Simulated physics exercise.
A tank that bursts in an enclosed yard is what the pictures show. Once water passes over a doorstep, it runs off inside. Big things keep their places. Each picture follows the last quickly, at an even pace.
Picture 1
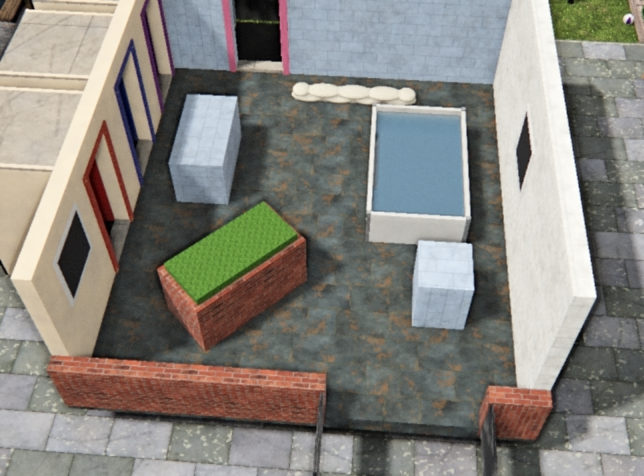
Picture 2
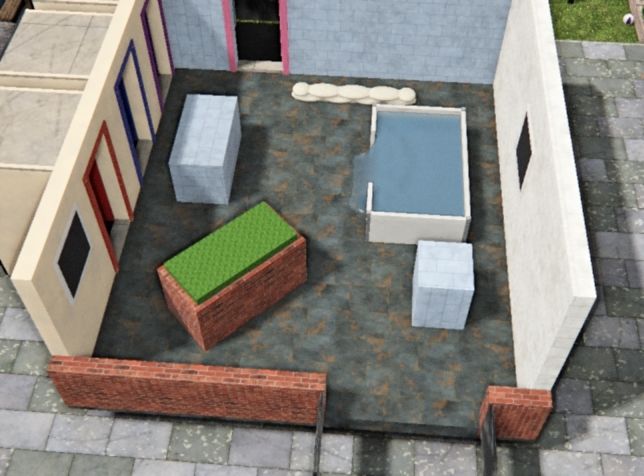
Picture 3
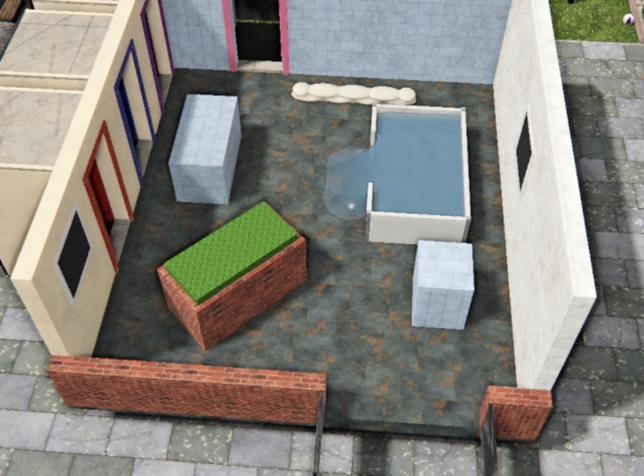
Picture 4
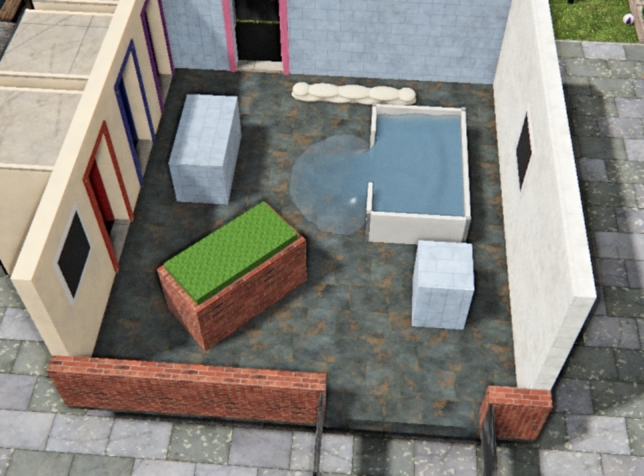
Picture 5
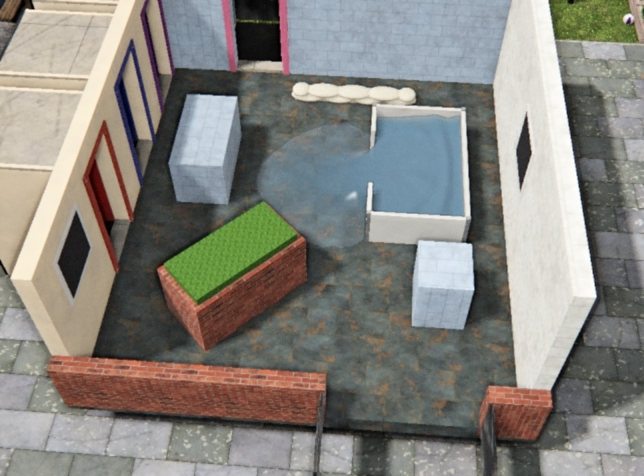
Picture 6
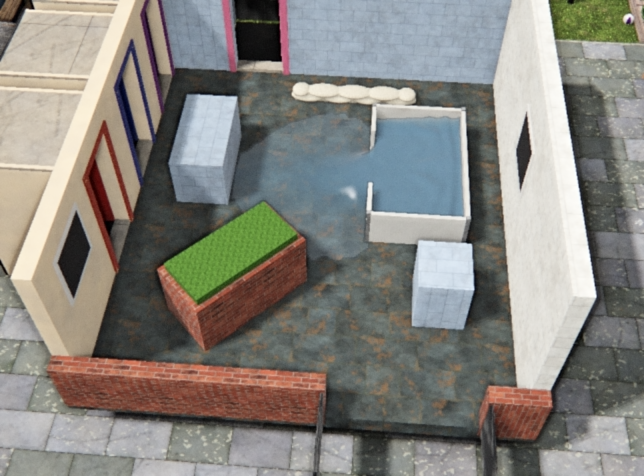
Water pours through a gap in the left side of a white-walled tank and spreads leftward in a widening, rounded sheet across the dark yard floor, reaching toward the pale block and the grass-topped brick planter, which stay still.
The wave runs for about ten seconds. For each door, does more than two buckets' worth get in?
In the end the blue door doesn't overshoot the mark there; the purple door overshoots the mark there; the pink door overshoots the mark there; the red door overshoots the mark there.
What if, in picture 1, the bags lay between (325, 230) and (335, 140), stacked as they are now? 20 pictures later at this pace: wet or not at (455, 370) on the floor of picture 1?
Short version: Spared.
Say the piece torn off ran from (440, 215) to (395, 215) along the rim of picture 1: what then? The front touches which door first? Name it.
The one in red.
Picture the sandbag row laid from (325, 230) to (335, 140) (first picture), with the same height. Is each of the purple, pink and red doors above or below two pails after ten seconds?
The purple door remains within bounds, the pink door remains within bounds, and the red door remains within bounds.
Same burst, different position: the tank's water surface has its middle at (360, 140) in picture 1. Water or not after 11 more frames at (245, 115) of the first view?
Submerged.
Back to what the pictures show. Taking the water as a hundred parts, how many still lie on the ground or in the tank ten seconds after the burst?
86 %.
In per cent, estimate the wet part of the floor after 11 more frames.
That comes to about 35 per cent.
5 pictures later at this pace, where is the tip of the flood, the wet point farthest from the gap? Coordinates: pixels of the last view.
The farthest wet point should be near (151, 233).
A moment on, water covers 20 % of the floor; the blue door not reached, the purple door not reached, the pink door not reached, the red door not reached.
Next, water covers 35 % of the floor; the blue door not reached, the purple door wet at the sill, nothing in, the pink door under two buckets in, the red door under two buckets in.
Then, water covers 45 % of the floor; the blue door not reached, the purple door under two buckets in, the pink door over two buckets in, the red door under two buckets in.
Later, water covers 75 % of the floor; the blue door wet at the sill, nothing in, the purple door over two buckets in, the pink door far over two buckets in, the red door over two buckets in.
In the end, water covers 95 % of the floor; the blue door wet at the sill, nothing in, the purple door over two buckets in, the pink door far over two buckets in, the red door over two buckets in.
